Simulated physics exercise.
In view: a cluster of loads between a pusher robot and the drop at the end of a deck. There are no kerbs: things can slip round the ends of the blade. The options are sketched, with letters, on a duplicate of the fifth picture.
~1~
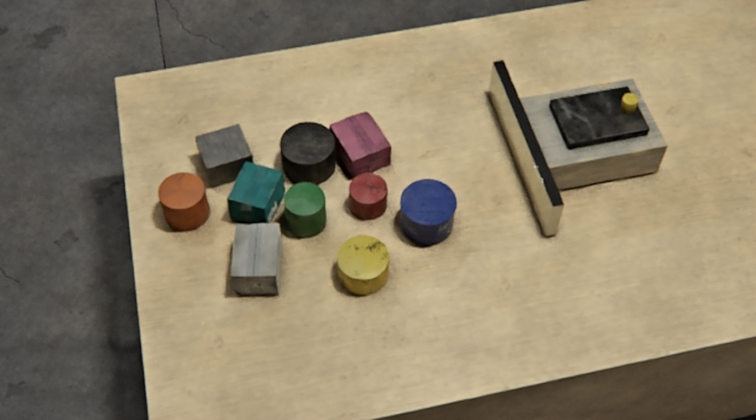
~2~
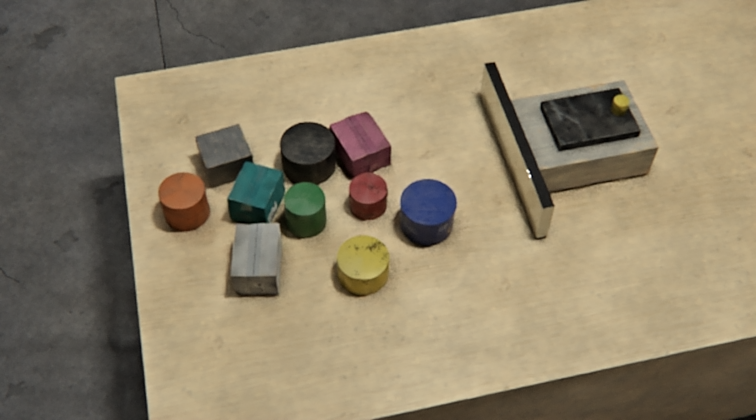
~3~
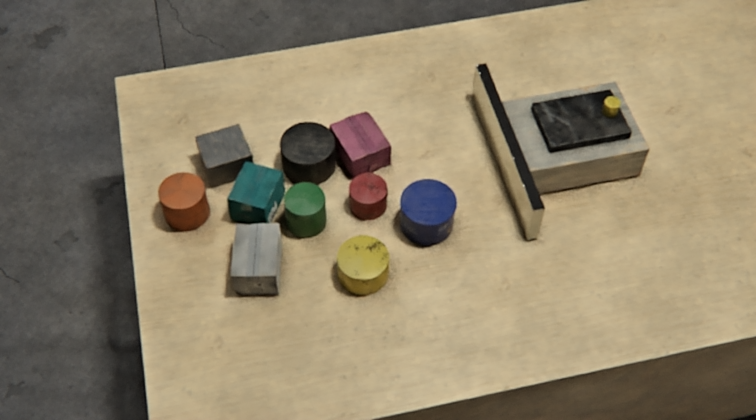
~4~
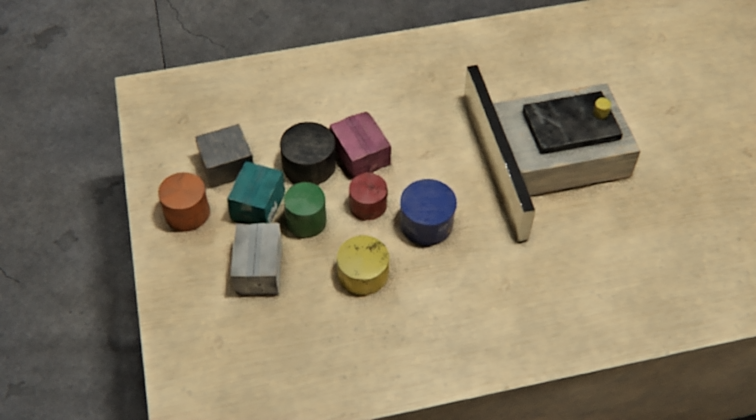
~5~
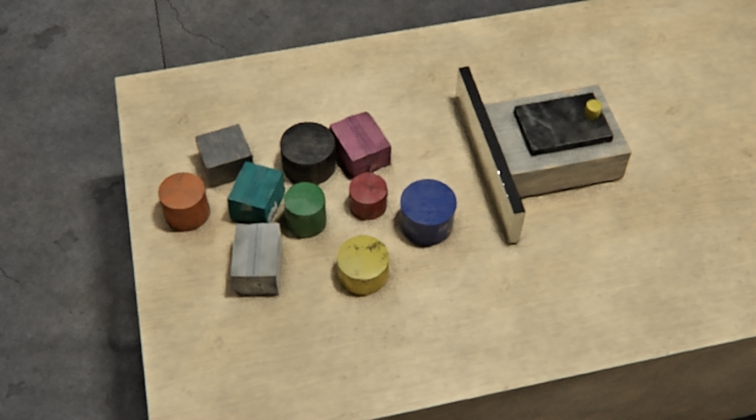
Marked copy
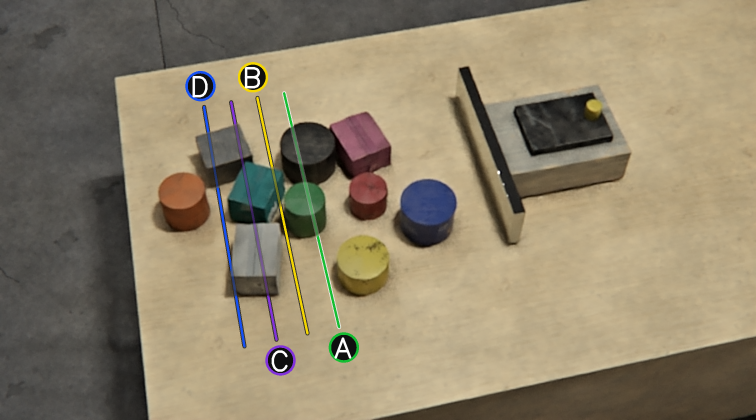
At first, a pusher robot with a wide upright blade sits on the right side of a pale deck, apart from a cluster of colourful canisters, boxes and other loads. The robot then slides slowly left, a short way, narrowing the gap to the blue canister, while the loads stay still.
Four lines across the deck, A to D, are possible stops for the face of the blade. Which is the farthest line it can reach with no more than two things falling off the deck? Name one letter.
It can go as far as D.
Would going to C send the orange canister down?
Yes.
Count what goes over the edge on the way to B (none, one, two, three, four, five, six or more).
The count is none.
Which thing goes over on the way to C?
It is the orange canister.
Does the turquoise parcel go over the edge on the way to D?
By then, yes.
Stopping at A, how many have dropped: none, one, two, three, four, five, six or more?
In all, none.
On the marked copy, A at (309, 200); B at (280, 206); C at (252, 211); D at (222, 216).
Following D. Soon after the start, robot (463, 141); yellow canister (358, 270); pink box (355, 144).
Later, robot (367, 158); orange canister (141, 197); turquoise parcel (177, 217).
In the end, robot (293, 171); orange canister over the edge; turquoise parcel over the edge; two fallen.
As for the rest, A is within the limit but short; B is within the limit but short; C is within the limit but short.
